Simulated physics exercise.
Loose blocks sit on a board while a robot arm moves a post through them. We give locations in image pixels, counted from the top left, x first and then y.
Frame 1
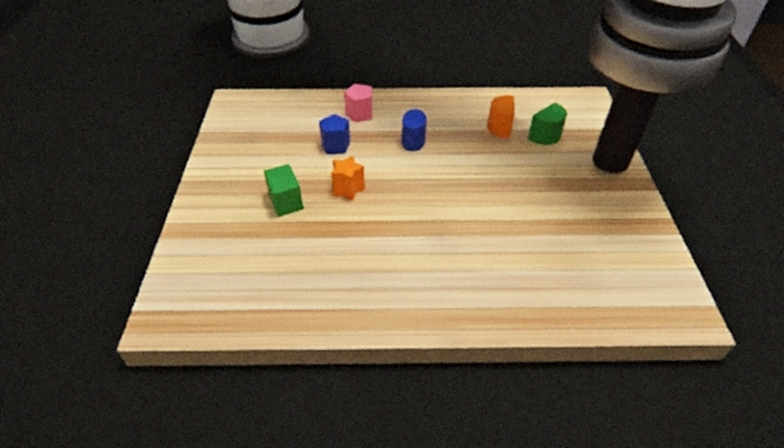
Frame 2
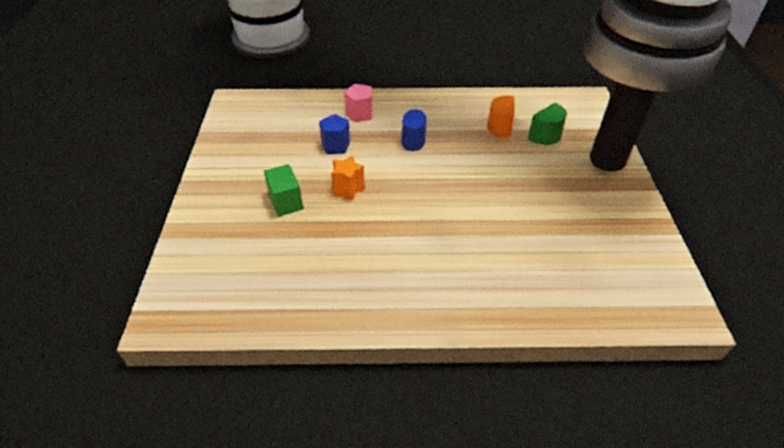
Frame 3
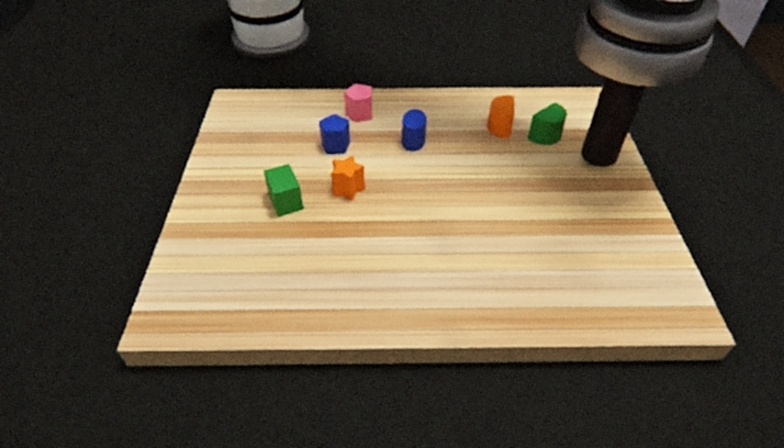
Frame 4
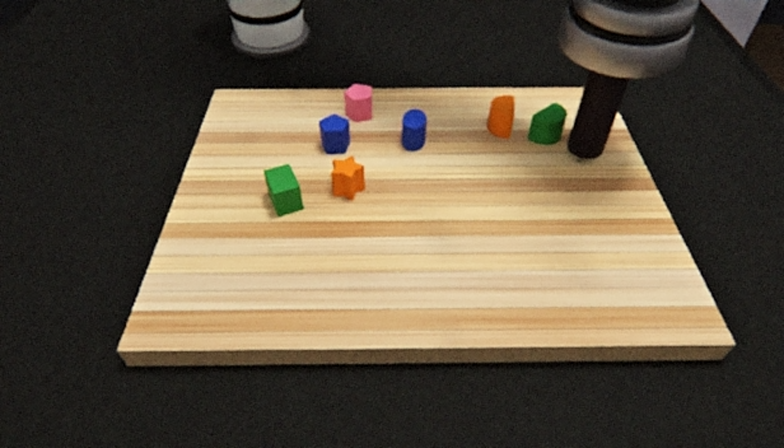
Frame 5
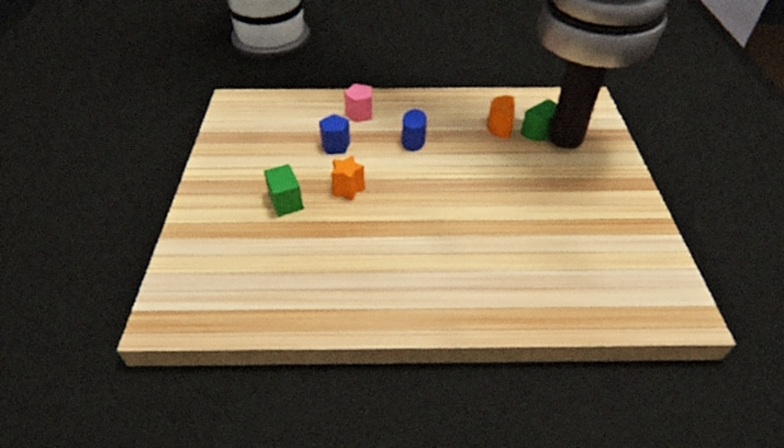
The clip opens on a wooden board scattered with small pink, blue, orange and green blocks, with a robot arm's dark post standing near the right edge. The post slides left and slightly toward the back, then meets the green block at the upper right and nudges it slightly left.
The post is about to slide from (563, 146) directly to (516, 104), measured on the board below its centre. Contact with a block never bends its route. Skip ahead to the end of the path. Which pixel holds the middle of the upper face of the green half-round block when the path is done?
In the picture, that point is around (491, 83).
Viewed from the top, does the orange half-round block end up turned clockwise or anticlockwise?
In a top view, it turns counterclockwise.
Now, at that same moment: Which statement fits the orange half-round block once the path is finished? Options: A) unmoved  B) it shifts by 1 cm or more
My pick is B.
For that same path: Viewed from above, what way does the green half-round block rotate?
From the top: Counterclockwise.
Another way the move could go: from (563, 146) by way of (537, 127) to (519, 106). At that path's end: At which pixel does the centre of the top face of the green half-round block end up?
My best guess is (493, 82).
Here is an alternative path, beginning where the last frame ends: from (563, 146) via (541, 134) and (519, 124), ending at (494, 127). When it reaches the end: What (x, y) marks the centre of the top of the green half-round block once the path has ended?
Pixel (503, 84).
The first path, step by step. One third of the way, post (548, 122); orange half-round block (501, 104); green half-round block (525, 96), turned 30° anticlockwise.
Two thirds of the way, post (533, 109); orange half-round block (496, 102), turned 30° anticlockwise; green half-round block (505, 88), turned 75° anticlockwise.
At the end, post (518, 96); orange half-round block (495, 102), turned 35° anticlockwise; green half-round block (491, 83), turned 105° anticlockwise.
